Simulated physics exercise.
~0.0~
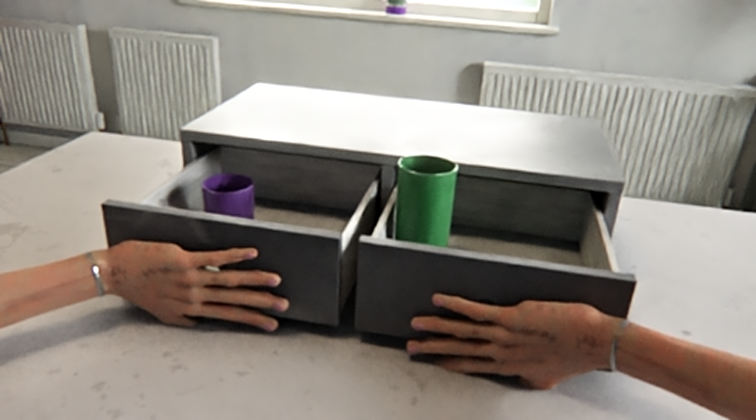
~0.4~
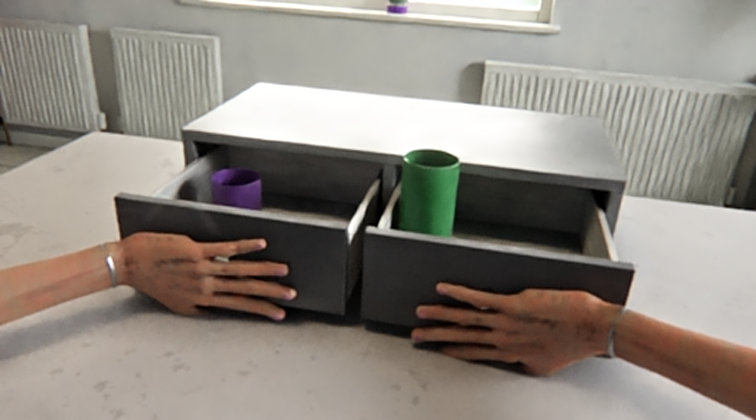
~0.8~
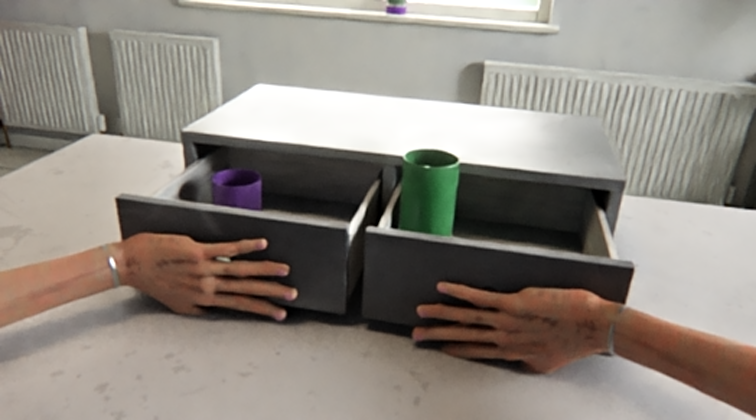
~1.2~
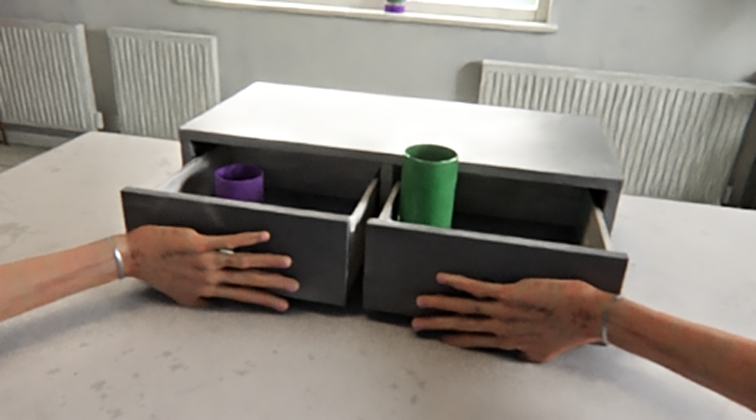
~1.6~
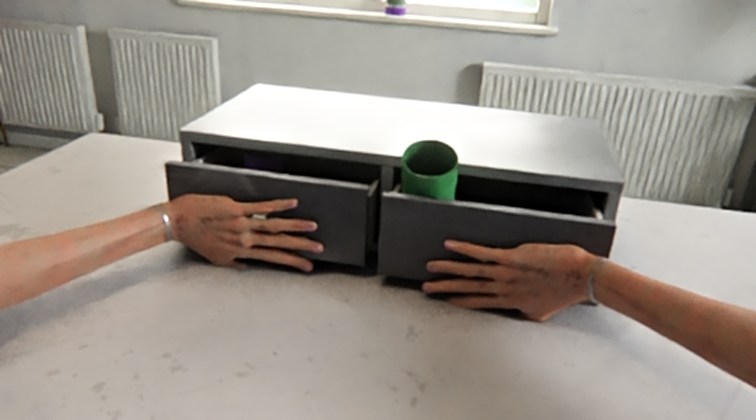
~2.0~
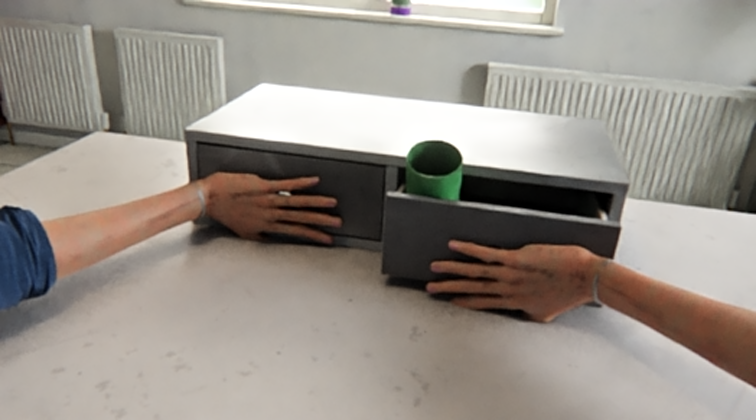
On a pale speckled tabletop in a room with white radiators beneath a window, seen from the front and slightly above, a grey chest holds two open drawers side by side. A short purple beaker stands in the left drawer and a taller green one in the right, its rim rising above the chest top. Two hands, pressed flat against the dark fronts, push both drawers inward together. As they slide to about halfway, the purple beaker sinks from view and the green one tilts against the chest's front edge. The left drawer closes flush, while the right stays ajar with the green beaker leaning.
